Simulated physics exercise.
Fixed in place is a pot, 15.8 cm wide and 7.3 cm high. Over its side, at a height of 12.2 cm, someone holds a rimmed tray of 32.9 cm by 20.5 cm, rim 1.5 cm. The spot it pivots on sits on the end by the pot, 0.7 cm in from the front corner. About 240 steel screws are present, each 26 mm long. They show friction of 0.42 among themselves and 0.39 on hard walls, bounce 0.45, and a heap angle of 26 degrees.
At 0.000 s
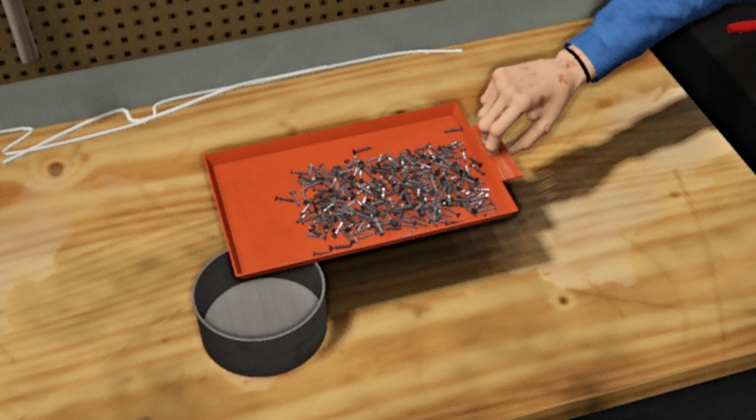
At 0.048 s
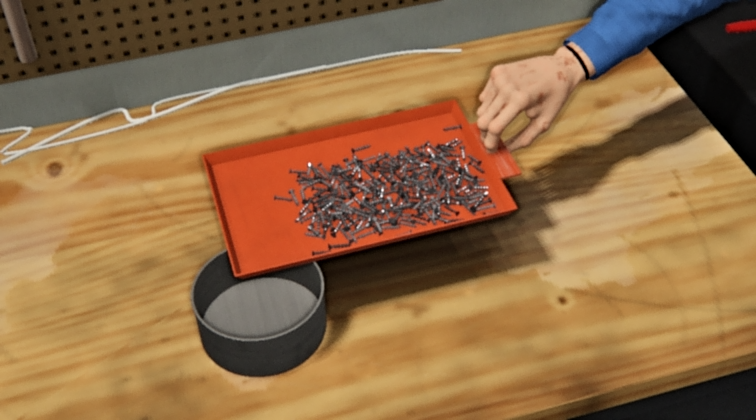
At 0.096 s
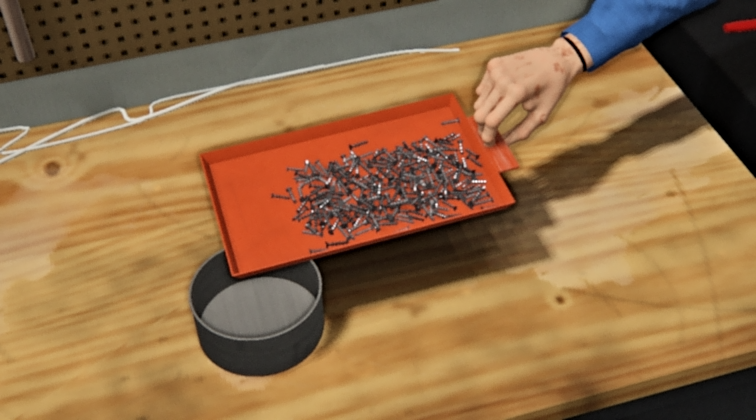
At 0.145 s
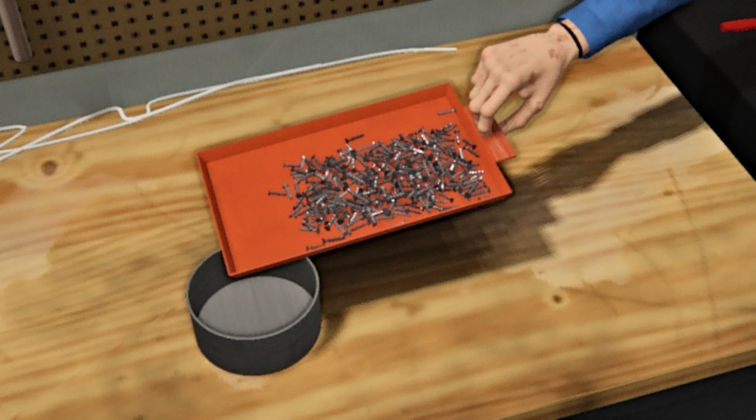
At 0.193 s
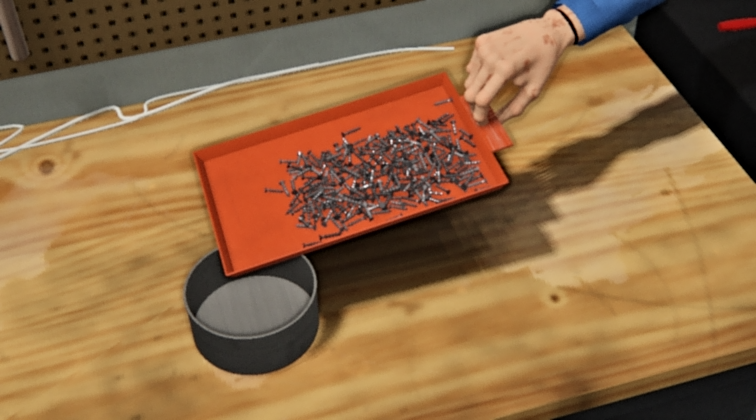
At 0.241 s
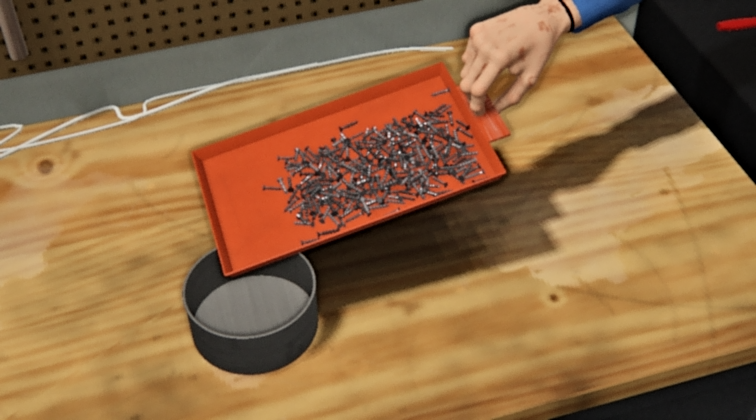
The clip shows a hand at the right end of a red tray of small metal screws above a wooden workbench, slowly raising that end while the left end stays over a dark round pot and the screws barely shift.
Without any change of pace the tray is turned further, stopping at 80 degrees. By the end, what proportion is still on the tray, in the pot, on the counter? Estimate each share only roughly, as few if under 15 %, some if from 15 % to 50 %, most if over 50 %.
Roughly: Tray few, pot some, counter most.
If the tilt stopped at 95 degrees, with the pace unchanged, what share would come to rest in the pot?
Result: Close to 25 %.
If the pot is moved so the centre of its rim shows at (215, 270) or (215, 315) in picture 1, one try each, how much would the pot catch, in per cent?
Spot one: Some 70 per cent; spot two: Some 60 per cent.
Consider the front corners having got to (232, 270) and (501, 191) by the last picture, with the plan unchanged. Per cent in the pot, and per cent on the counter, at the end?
Final per cent - pot 40, counter 60.
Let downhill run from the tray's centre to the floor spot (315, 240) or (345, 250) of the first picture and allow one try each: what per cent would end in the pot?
The share comes to about 45 in a hundred, then about 30 in a hundred.
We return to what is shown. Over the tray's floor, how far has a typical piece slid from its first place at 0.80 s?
12 cm.
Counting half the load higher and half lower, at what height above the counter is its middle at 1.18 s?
The halfway mark is near 2 cm.
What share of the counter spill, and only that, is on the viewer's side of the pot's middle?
I'd put it at around 30 per cent.
After 0.80 s, tilt 43 degrees; the tray holds 100 %, the pot 0 %.
After 1.18 s, tilt 65 degrees; the tray holds 15 %, the pot 15 %.
After 1.64 s, tilt 80 degrees; the tray holds 0 %, the pot 25 %.
By 2.2 s all is still; tray 0 %, pot 25 %, counter 75 %.
